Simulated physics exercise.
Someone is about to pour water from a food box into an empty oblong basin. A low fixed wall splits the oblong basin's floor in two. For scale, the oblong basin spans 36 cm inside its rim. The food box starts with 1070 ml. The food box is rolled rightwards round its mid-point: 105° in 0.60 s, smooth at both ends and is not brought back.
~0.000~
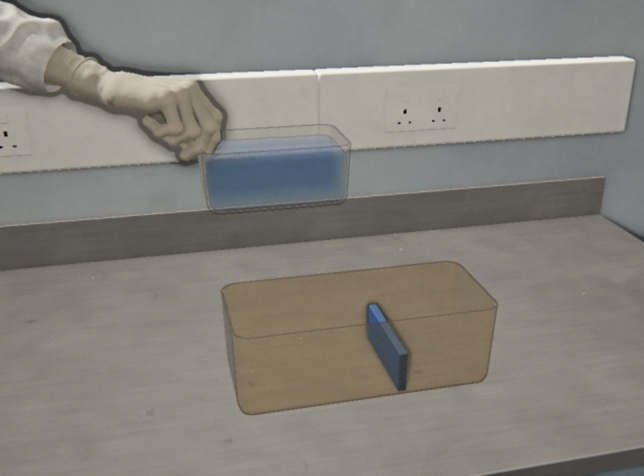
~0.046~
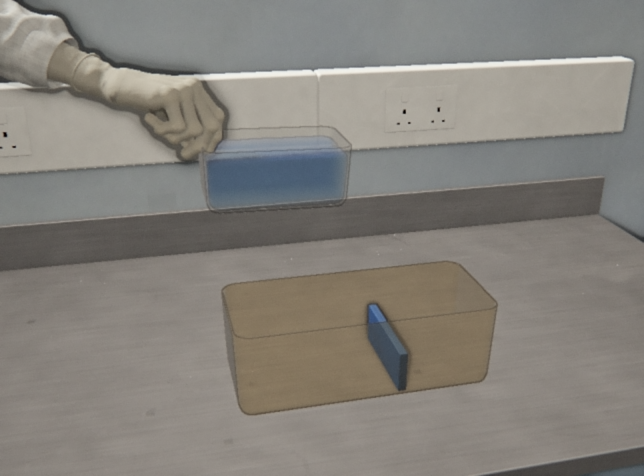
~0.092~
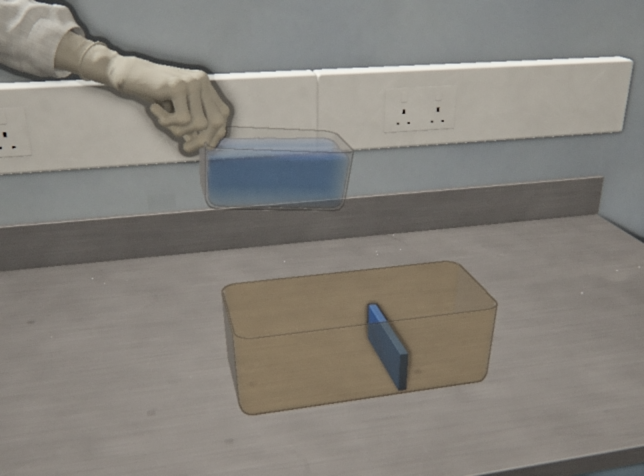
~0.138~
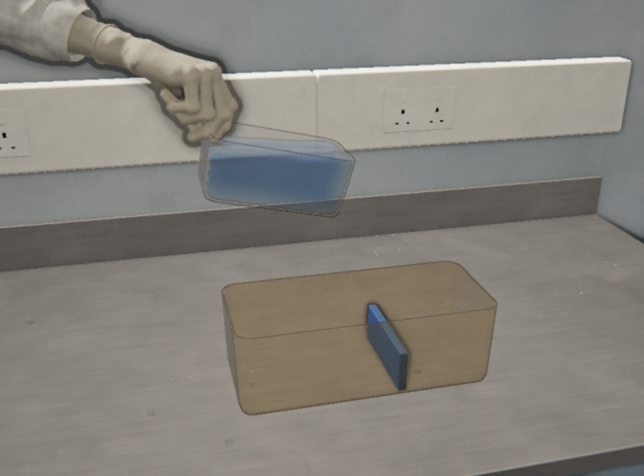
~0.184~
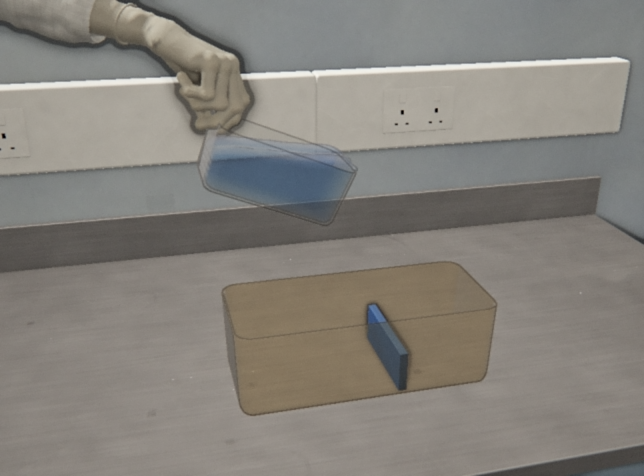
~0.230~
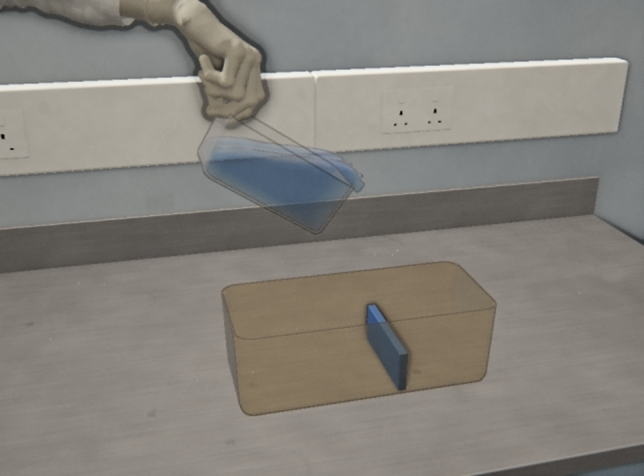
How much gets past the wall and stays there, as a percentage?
The far part has some 37 per cent.
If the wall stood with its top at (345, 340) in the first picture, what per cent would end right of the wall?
Then about 75 per cent.
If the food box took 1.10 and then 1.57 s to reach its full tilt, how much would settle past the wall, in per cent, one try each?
First 55, then 60 per cent.
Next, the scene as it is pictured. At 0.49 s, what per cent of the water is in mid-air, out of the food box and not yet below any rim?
About 60 per cent.
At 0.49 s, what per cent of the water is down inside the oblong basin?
About 26 per cent.
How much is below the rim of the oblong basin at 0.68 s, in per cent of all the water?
Some 74 per cent.
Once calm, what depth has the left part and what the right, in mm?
Left about 18 mm, right about 22 mm.
After 0.49 s the tilt is 97° and 15 per cent is still to pour, 3 is left of the wall and 23 right of it.
After 0.68 s the tilt is 105° and 2 per cent is still to pour, 39 is left of the wall and 35 right of it.
After 0.88 s the tilt is 105° and 0 per cent is still to pour, 46 is left of the wall and 36 right of it.
After 1.10 s the tilt is 105° and 0 per cent is still to pour, 51 is left of the wall and 37 right of it.
In the end 51 per cent lies left of the wall, 37 right of it and 12 outside.
